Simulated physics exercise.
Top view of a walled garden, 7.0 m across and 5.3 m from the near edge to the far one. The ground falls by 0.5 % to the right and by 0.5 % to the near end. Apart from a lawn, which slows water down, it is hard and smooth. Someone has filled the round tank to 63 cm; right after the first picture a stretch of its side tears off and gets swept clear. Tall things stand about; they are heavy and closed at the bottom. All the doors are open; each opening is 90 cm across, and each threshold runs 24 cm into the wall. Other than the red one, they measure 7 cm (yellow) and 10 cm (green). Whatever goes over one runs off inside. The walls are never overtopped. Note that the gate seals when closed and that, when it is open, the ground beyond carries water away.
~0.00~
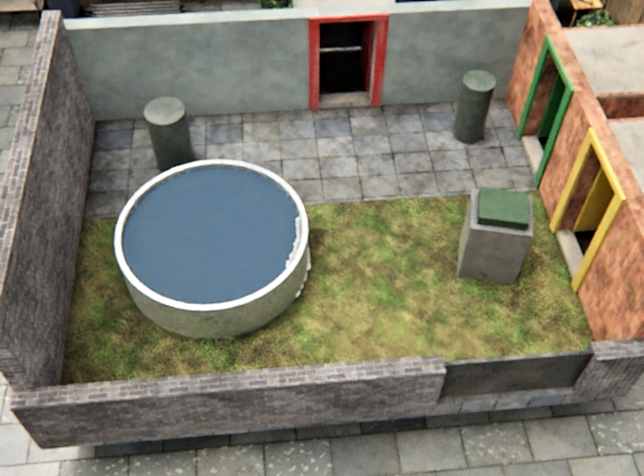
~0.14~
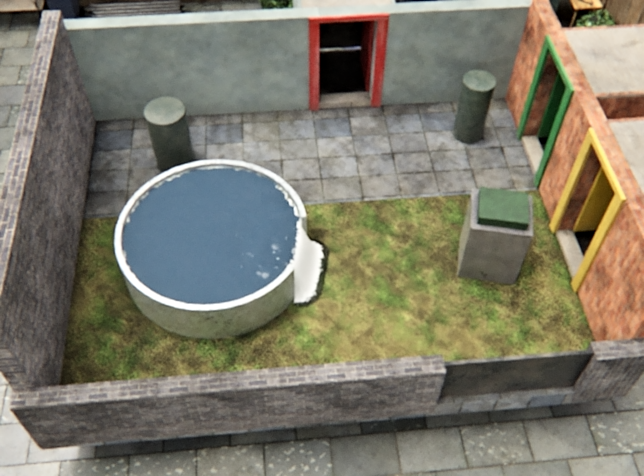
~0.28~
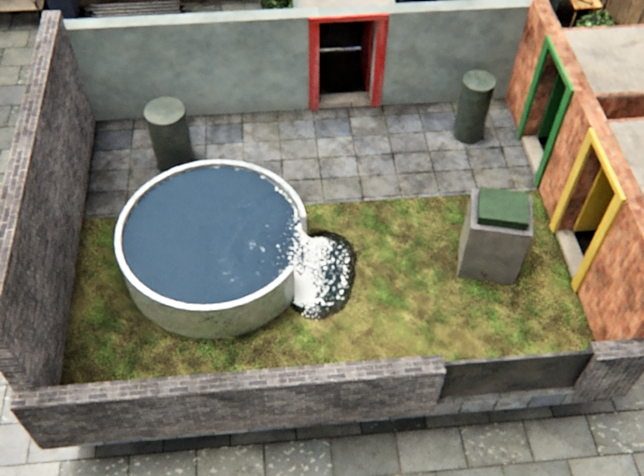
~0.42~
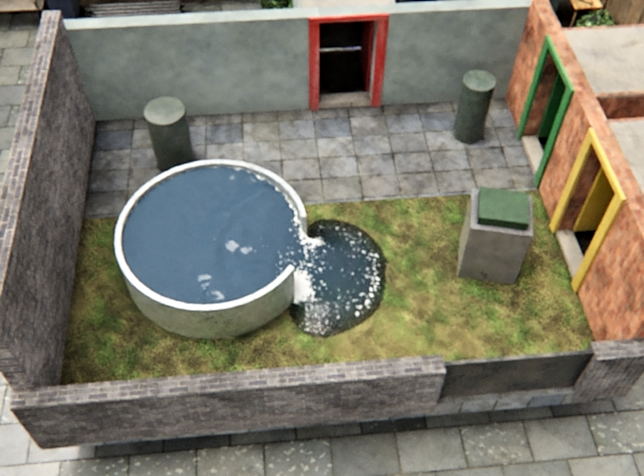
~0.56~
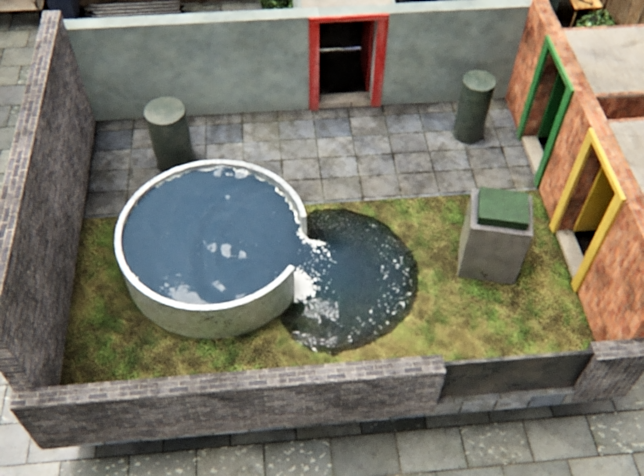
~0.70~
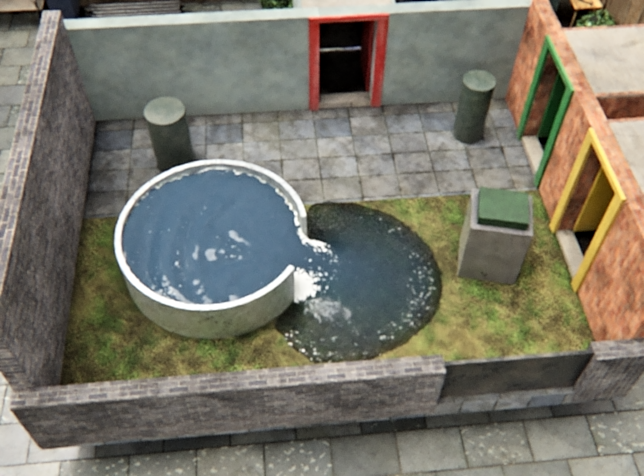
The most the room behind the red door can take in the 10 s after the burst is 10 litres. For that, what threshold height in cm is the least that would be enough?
A threshold of about 6 cm would just do.
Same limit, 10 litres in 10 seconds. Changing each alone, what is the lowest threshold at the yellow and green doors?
About 13.0 cm at yellow and about 10.0 cm at green.
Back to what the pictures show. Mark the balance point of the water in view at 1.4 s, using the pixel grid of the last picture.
Roughly (257, 266).
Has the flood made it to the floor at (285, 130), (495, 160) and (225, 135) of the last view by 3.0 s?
Point by point, the first is spared, the second awash and the third spared.
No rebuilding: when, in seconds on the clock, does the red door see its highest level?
Around 6.5 seconds.
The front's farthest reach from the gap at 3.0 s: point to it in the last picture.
Pixel close to (506, 123).
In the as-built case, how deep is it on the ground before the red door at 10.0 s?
Depth: Near 6.5 cm.
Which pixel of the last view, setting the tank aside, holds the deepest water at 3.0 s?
Check close to (583, 374).
After 1.4 s water covers 25 % of the floor, deepest (34 cm) near (307, 278); it has not reached the red door.
After 3.0 s water covers 50 % of the floor, deepest (31 cm) near (583, 374); it has not reached the red door.
After 10.0 s water covers 95 % of the floor, deepest (12 cm) near (583, 374); 6 cm at the red door, 0 litres in over its 11 cm threshold.
At the red door as built, the water arrived by 4.6 s and peaked near 9 cm at 6.6 s.
With a threshold of 5.5 cm, 13 litres would have come in within the 10 s; with 6.5 cm, 7 litres. So under 10 litres takes about 6 cm.
